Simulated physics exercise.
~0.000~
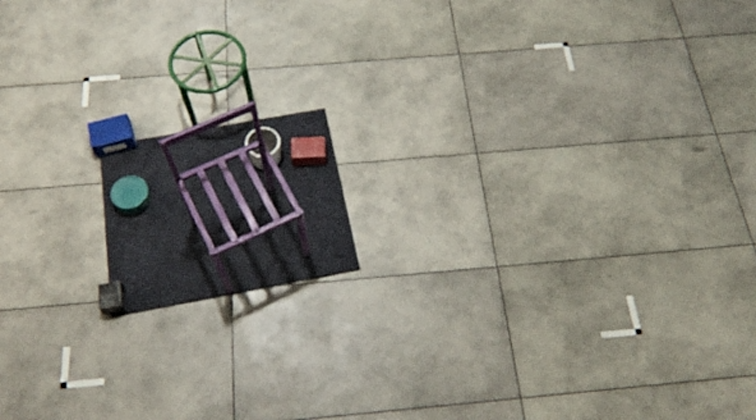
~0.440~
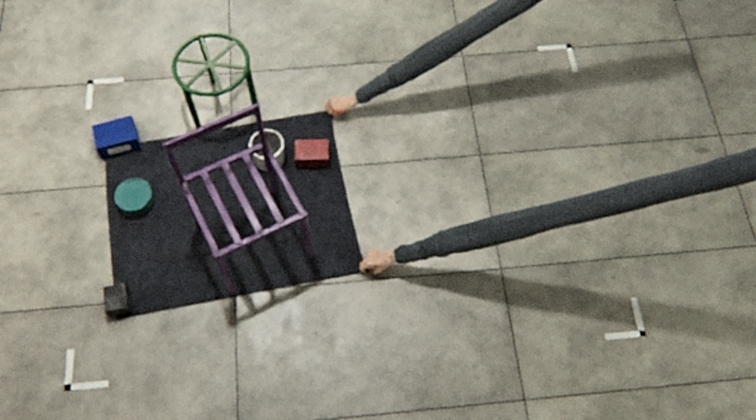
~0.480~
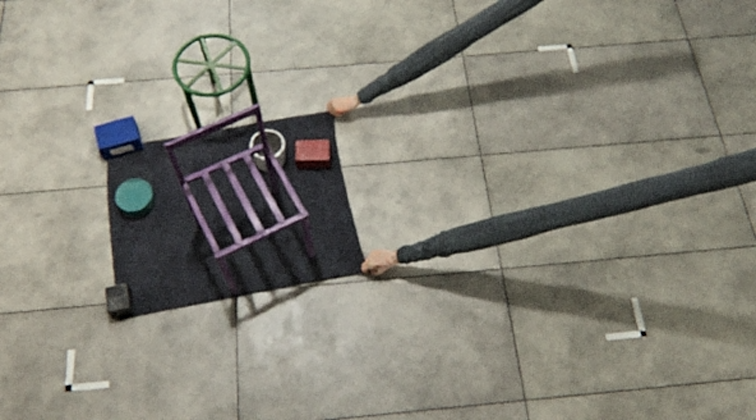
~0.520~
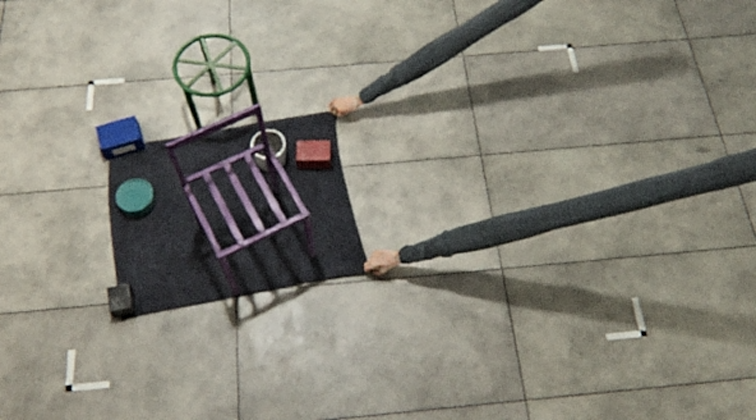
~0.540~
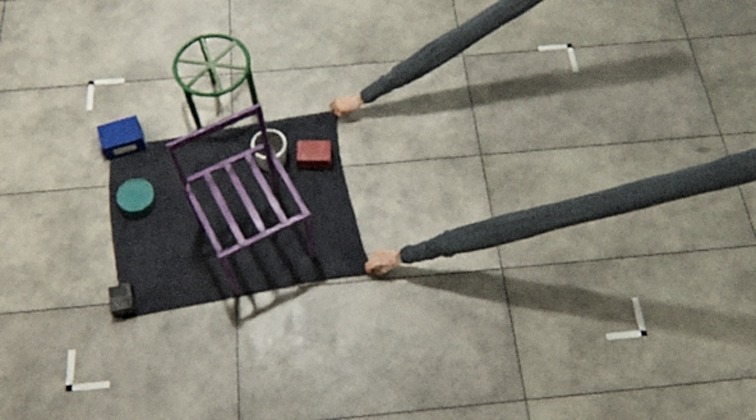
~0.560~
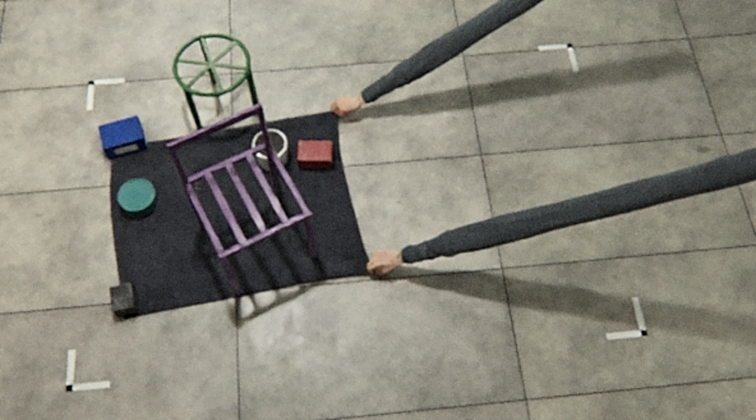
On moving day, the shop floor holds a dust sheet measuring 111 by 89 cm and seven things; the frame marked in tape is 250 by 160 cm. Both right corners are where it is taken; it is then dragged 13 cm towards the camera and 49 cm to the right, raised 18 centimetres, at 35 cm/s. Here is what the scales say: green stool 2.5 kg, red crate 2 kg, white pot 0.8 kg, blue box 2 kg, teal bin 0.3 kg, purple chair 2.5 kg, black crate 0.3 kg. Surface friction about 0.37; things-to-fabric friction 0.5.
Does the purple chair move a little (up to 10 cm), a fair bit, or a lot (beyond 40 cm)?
A lot.
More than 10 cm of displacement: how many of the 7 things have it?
The total comes out at 6.
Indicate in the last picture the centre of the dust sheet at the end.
Close to (345, 217) in pixels.
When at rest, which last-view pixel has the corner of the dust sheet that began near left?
That corner settles near pixel (236, 327) in the last view.
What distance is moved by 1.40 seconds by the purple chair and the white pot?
The purple chair has shifted 10 cm and the white pot 35 cm.
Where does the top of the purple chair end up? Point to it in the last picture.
Check near (285, 129) - that's where it comes to rest.
By 1.0 s, middle of the dust sheet at (267, 209); purple chair lifted 5 cm, white pot 17 cm off its start, black crate 17 cm off its start.
By 1.4 s, middle of the dust sheet at (298, 211); purple chair lifted 20 cm, red crate lifted 20 cm, white pot 33 cm off its start.
By 1.8 s, middle of the dust sheet at (329, 218); purple chair lifted 9 cm, red crate lifted 5 cm, white pot 46 cm off its start at (365, 155).
By 2.2 s, middle of the dust sheet at (345, 217); purple chair 49 cm off its start, red crate on its side, 104 cm off its start, white pot 55 cm off its start.
By 2.8 s, middle of the dust sheet at (345, 217); purple chair 49 cm off its start at (285, 129), red crate on its side, 104 cm off its start at (525, 122), white pot 54 cm off its start at (382, 155), black crate 53 cm off its start at (236, 304).
